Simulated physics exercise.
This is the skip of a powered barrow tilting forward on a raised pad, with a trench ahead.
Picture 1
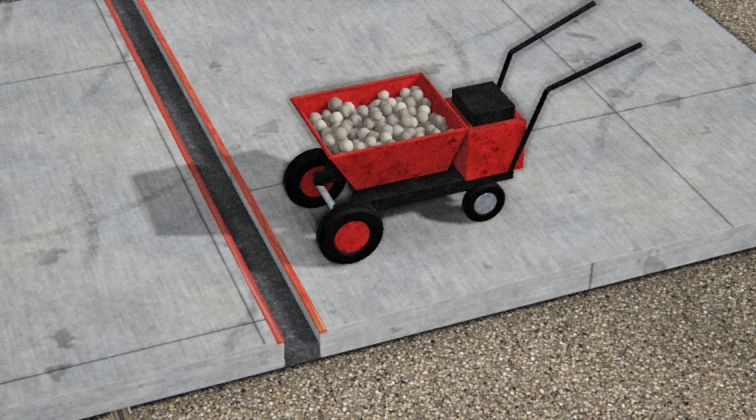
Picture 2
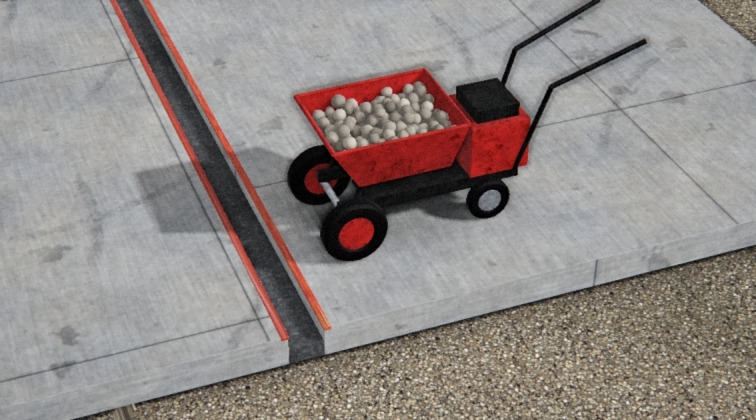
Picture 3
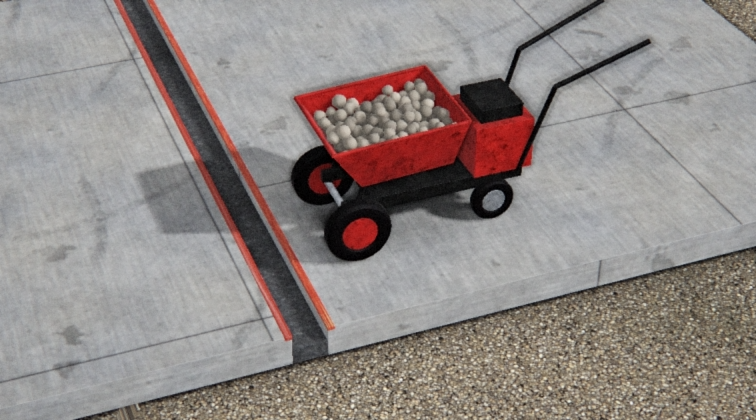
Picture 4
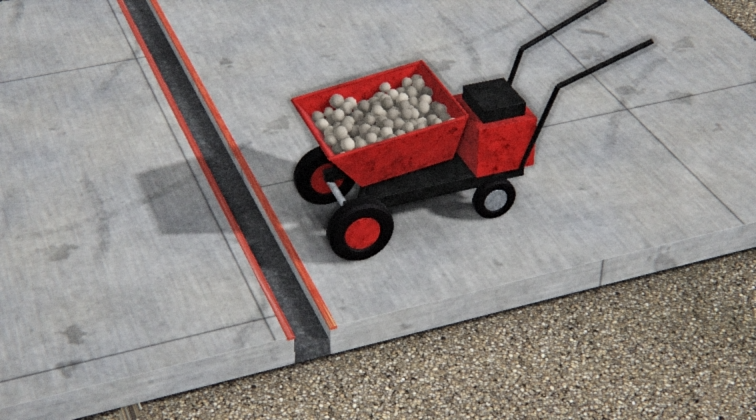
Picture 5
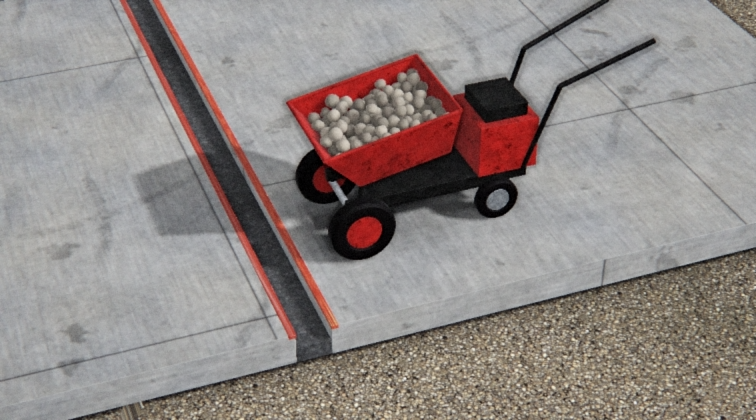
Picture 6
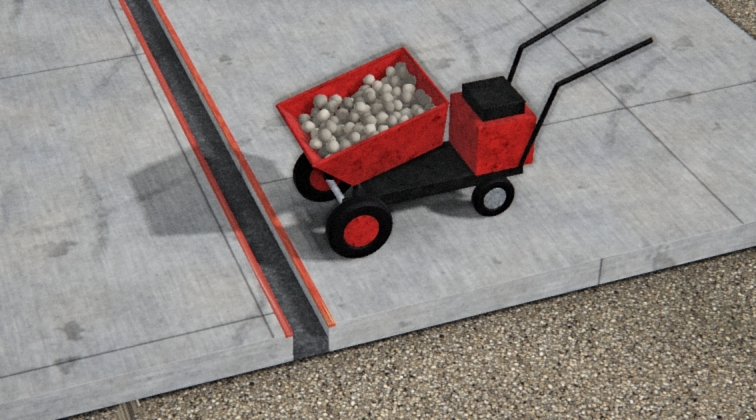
Red skip of a powered barrow loaded with river pebbles tilting forward to the left on a concrete pad beside a narrow trench.
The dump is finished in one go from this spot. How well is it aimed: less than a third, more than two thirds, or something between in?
It catches under a third.
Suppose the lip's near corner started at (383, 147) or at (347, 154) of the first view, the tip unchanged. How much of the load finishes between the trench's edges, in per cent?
About 40 and 30 per cent.
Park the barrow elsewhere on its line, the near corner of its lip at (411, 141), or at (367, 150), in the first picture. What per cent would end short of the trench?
Near 40 % and 10 %.
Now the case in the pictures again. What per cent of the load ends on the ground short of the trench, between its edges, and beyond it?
Short near 0; between near 10; beyond near 85.
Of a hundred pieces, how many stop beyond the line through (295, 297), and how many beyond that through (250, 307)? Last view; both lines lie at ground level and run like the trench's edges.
First some 90, then 70 per cent.
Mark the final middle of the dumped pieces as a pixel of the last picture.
Roughly at (199, 249).
Soon after the last picture, skip tipped steeply; all in the skip.
A little later, skip tipped right over; most in the skip; a small part beyond it; a small part falling.
Later still, skip tipped right over; about a quarter in the skip; a stray few in or heaped over the trench; most beyond it.
By the end, skip tipped right over; a small part in the skip; a small part in or heaped over the trench; most beyond it.
